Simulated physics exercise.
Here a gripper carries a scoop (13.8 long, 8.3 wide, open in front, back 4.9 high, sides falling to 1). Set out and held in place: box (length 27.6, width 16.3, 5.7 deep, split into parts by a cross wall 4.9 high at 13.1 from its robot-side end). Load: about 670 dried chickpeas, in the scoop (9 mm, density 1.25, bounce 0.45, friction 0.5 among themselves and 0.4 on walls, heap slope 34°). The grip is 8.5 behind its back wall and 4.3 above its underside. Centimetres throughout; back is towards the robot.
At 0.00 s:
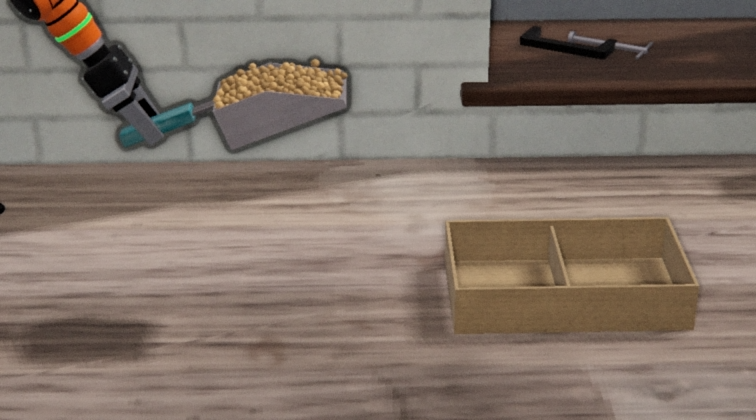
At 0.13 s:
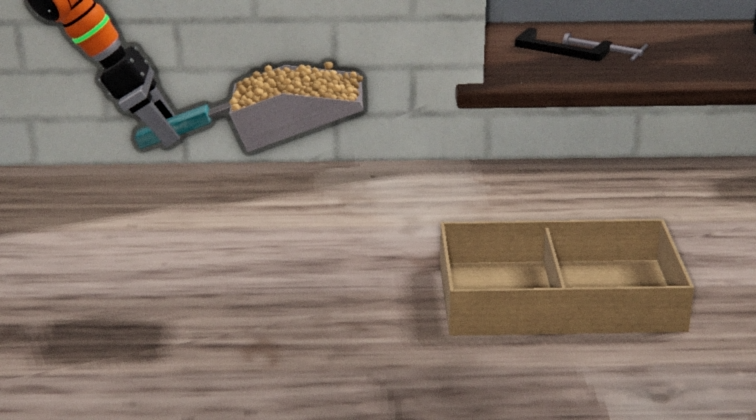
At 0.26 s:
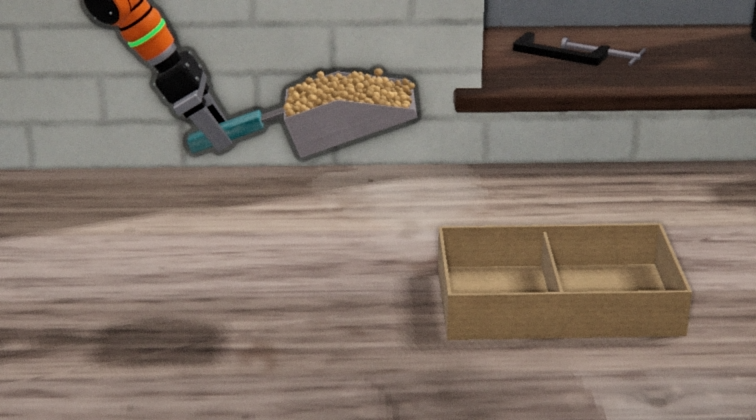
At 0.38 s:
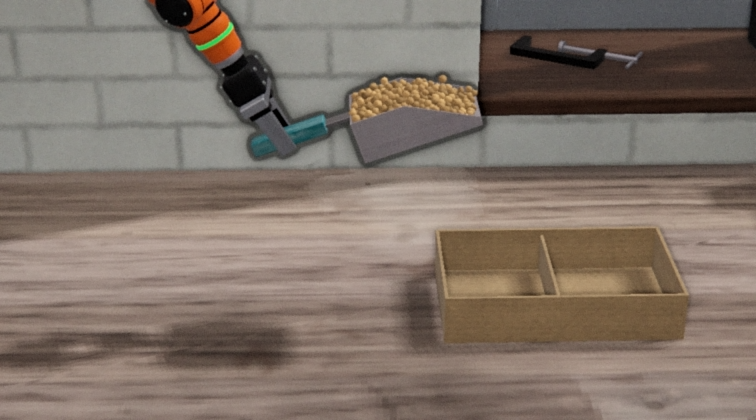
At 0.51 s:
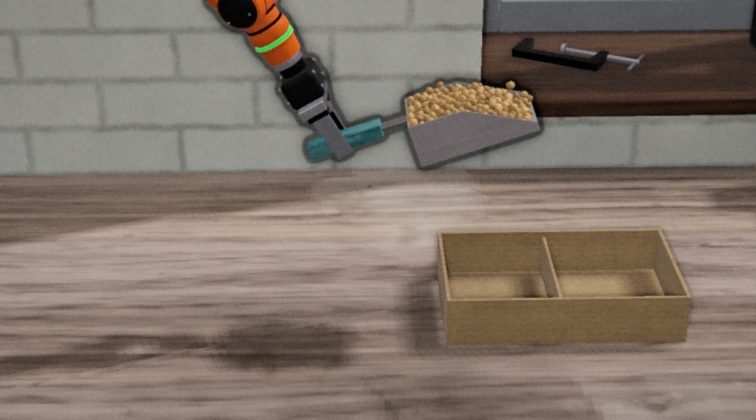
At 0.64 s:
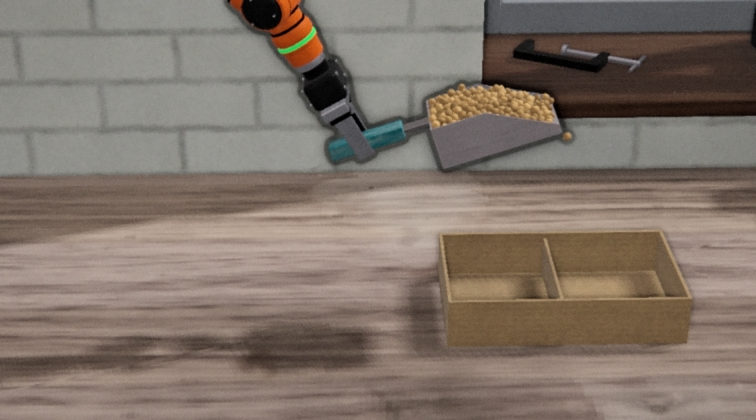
An orange and black robot arm holds a teal-handled scoop heaped with dried chickpeas and carries it rightward from the left, above a wooden table. The scoop moves toward the upper side of a divided, empty box, slowing near the end, as a single chickpea slips off its front edge.
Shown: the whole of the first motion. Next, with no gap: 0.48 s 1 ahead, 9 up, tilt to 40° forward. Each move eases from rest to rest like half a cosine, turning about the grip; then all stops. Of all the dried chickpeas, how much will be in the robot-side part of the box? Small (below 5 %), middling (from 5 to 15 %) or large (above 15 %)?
A large share, above 15 %, ends in the robot-side part of the box.
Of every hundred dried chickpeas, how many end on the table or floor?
Some 0 per cent.
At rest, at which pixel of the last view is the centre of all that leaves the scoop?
At about (522, 297).
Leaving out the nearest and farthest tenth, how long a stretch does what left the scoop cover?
Some 8 cm.
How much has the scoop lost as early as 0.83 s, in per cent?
Near 0 per cent so far.
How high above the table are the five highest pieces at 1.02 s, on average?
About 26 cm.
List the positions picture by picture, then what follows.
Scoop floor at (278, 114), tilted 21° backward; upper third of the load around (281, 84), from x 215 to 345, top at y 65; 670 on the scoop, in the first frame.
Scoop floor at (294, 117), tilted 21° backward; upper third of the load around (297, 87), from x 235 to 360, top at y 65, in the second frame.
Scoop floor at (346, 123), tilted 20° backward; upper third of the load around (350, 93), from x 290 to 410, top at y 70, in the third frame.
Scoop floor at (410, 129), tilted 19° backward; upper third of the load around (412, 100), from x 355 to 475, top at y 80, in the fourth frame.
Scoop floor at (466, 134), tilted 18° backward; upper third of the load around (467, 104), from x 410 to 530, top at y 85; 669 on the scoop, 1 in flight or on a rim, in the fifth frame.
Scoop floor at (487, 136), tilted 18° backward; upper third of the load around (487, 106), from x 430 to 570, top at y 85; 669 on the scoop, 1 in flight or on a rim, in the sixth frame.
After 0.83 s, tilted 2° forward, highest piece 27 above the table; 669 on the scoop, 1 in the far-side part.
After 1.02 s, tilted 34° forward, highest piece 25 above the table; 585 on the scoop, 27 in the robot-side part, 1 in the far-side part, 57 in flight or on a rim.
After 1.32 s, tilted 40° forward, highest piece 19 above the table; 482 in the robot-side part, 100 on the scoop, 13 in the far-side part, 75 in flight or on a rim.
After 2.37 s, tilted 40° forward, highest piece 5 above the table; 619 in the robot-side part, 51 in the far-side part.
At rest, 619 in the robot-side part, 51 in the far-side part. That is 92 % in the robot-side part of the box.
